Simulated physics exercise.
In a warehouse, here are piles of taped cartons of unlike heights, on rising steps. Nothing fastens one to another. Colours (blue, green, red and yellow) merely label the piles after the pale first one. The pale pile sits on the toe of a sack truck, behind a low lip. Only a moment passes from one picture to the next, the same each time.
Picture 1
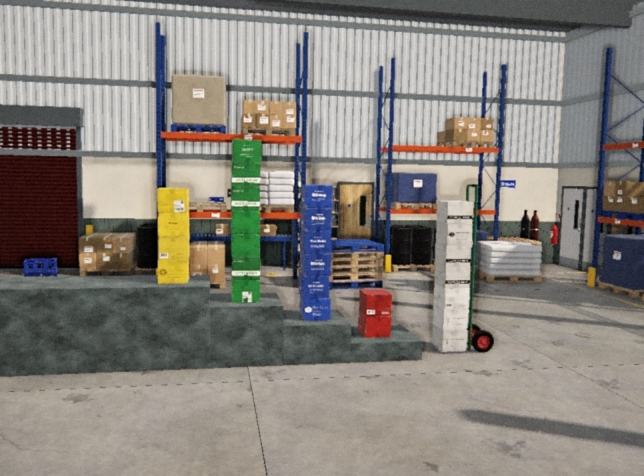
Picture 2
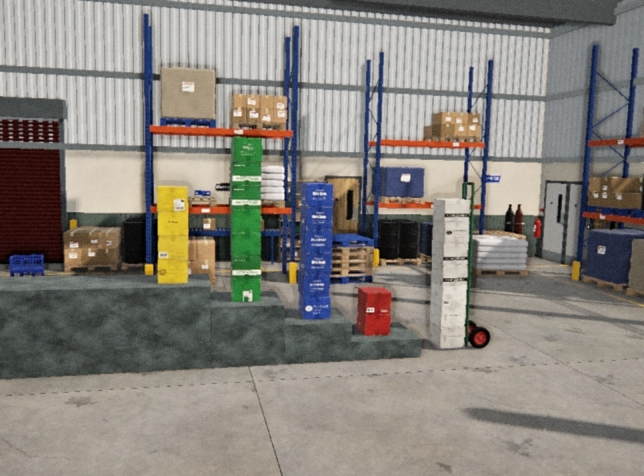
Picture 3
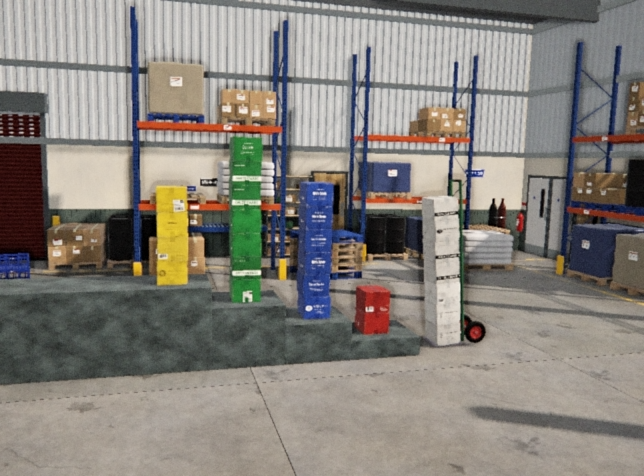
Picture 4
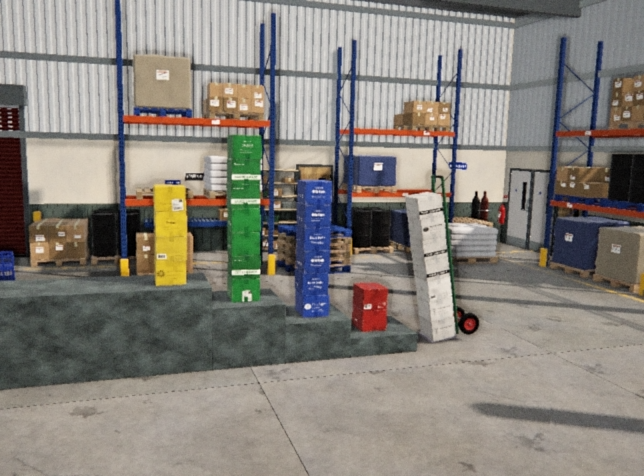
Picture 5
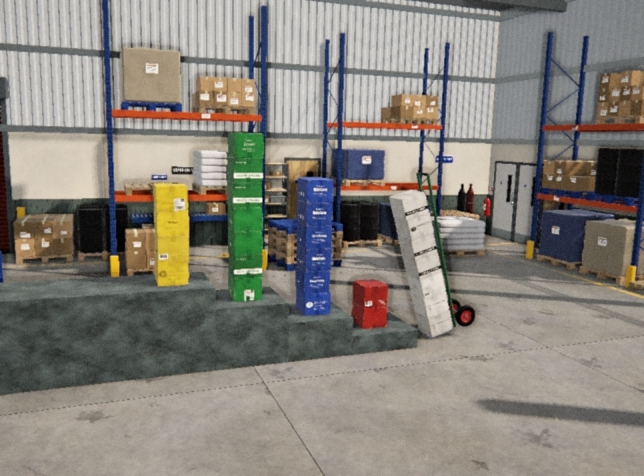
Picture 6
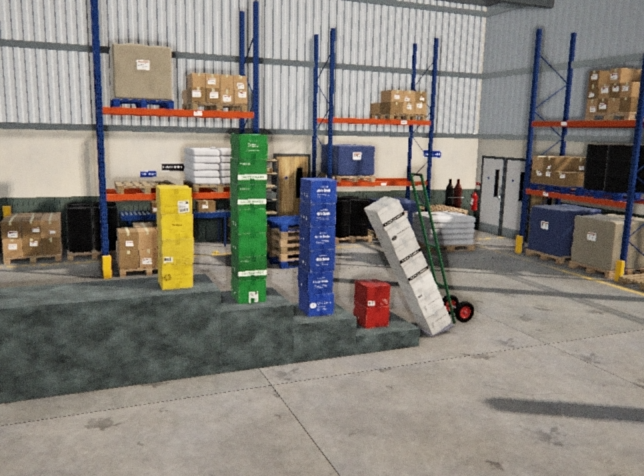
The footage shows a pale carton stack on a green hand truck in a warehouse, tilting gradually left until it leans well over beside stationary red, blue, green and yellow stacks on steps, while the view shifts slightly.
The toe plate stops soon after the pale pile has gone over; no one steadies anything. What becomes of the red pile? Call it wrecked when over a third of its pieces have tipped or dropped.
It is left standing.
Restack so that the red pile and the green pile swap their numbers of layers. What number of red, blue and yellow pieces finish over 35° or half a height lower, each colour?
The counts are red 6, blue 5, yellow 0.
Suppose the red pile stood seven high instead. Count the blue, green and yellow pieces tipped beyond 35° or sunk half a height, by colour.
Down at the end: Blue 5, green 7, yellow 4.
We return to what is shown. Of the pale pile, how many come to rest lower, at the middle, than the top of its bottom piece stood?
1 of them.
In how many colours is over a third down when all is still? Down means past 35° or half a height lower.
It comes to 3.
Just after the last frame, 7 of the pale pile down; none of the 2 red cartons down (0 of 19 in all colours); top red carton moved a little; top blue carton tilted clearly.
A moment on, 7 of the pale pile down; none of the 2 red cartons down (13 of 19 in all colours); top red carton moved a little; top blue carton tilted well over, some two heights lower.
When it is over, 7 of the pale pile down; none of the 2 red cartons down (17 of 19 in all colours); top red carton moved a little; top yellow carton upside down. In pixels of the last frame, middles, top red carton near (369, 293), top yellow carton near (10, 284).
